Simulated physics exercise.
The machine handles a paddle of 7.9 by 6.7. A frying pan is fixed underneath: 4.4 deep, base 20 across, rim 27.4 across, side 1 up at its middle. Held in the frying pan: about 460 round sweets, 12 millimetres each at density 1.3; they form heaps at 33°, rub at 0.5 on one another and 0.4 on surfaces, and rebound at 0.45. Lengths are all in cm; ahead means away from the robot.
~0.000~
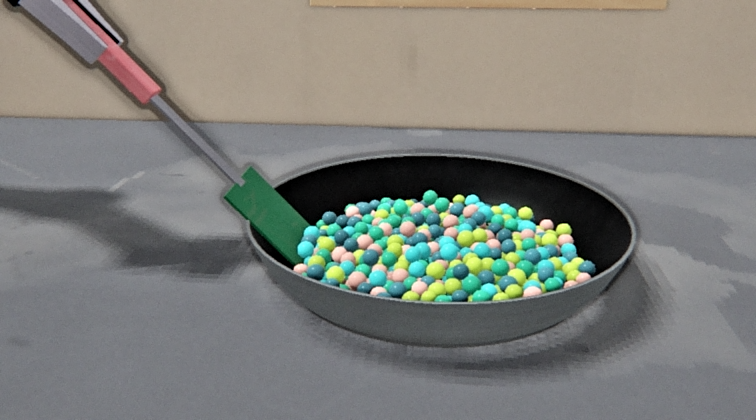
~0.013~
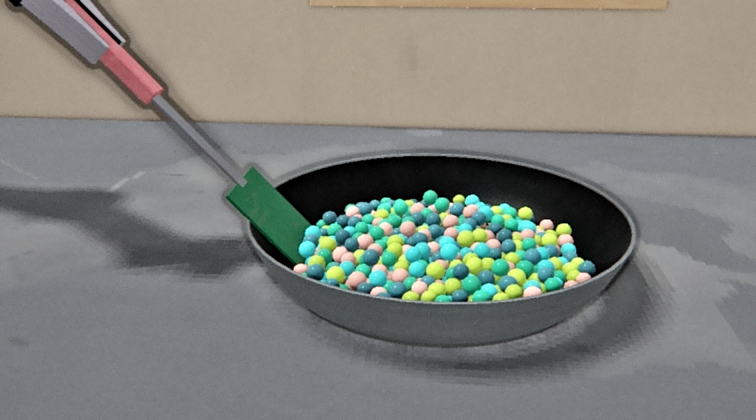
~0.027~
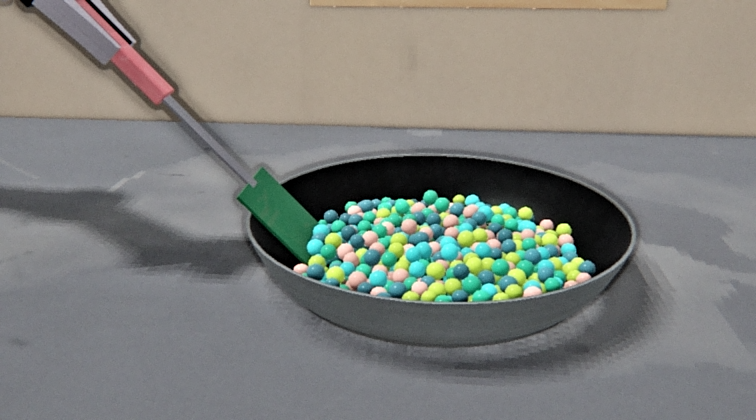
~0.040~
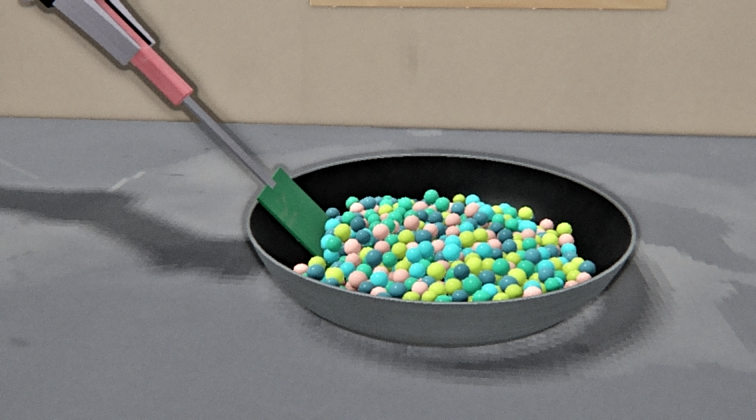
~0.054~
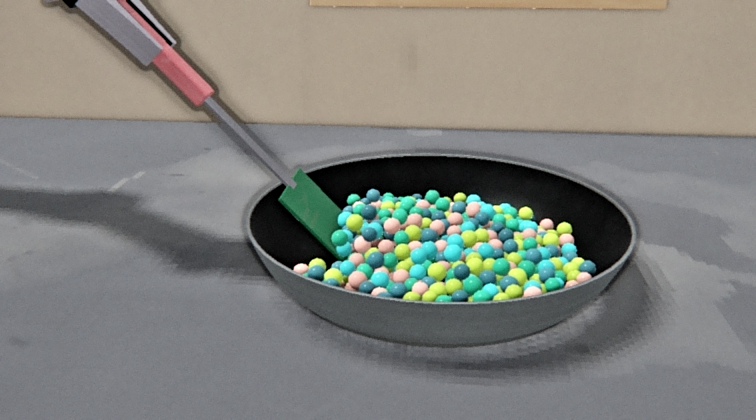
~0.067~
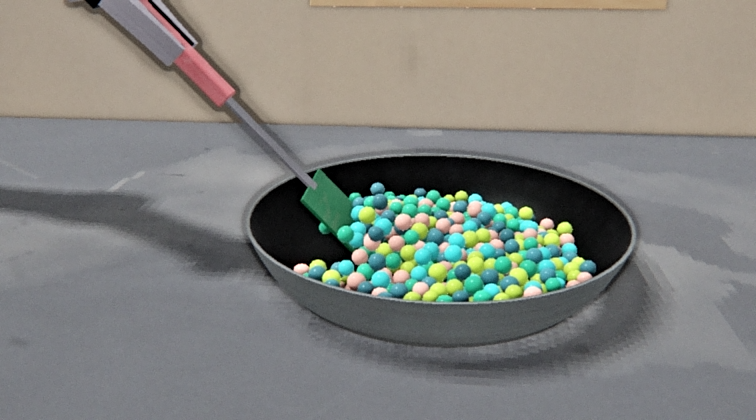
We see a green paddle on a mechanical arm at the left side of a dark frying pan full of small colourful balls; it stays nearly still at first, then slides rightward, pushing the nearby balls toward the heap.
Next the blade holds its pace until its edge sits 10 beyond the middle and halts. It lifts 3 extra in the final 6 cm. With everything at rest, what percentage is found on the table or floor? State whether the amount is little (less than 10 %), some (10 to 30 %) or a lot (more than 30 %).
The amount is some, 10 to 30 %.
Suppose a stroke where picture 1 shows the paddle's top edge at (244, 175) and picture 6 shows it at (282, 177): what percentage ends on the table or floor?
Around 10 per cent finishes on the table or floor.
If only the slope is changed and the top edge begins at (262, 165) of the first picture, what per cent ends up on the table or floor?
I'd estimate around 20 per cent.
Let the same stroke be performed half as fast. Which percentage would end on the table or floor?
Estimate: Near 10 %.
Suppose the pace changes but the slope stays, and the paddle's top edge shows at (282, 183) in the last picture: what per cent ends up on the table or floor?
I'd say around 15 per cent.
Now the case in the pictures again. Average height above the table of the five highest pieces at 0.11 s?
Height: Approx. 6 cm.
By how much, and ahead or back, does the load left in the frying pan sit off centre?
What stays is shifted forward by around 2.5 cm.
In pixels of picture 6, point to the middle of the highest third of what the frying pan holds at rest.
The middle lies somewhere around (517, 255).
After 0.11 s, sloping 47°, highest piece 7 above the table; 464 in the frying pan.
After 0.15 s, sloping 47°, highest piece 8 above the table; 464 in the frying pan.
After 0.37 s, sloping 47°, highest piece 16 above the table; 359 in the frying pan, 77 on the table or floor, 28 on the blade or in flight.
After 1.42 s, sloping 47°, highest piece 4 above the table; 359 in the frying pan, 105 on the table or floor.
In the end, 359 in the frying pan, 105 on the table or floor. That is 23 % on the table or floor.
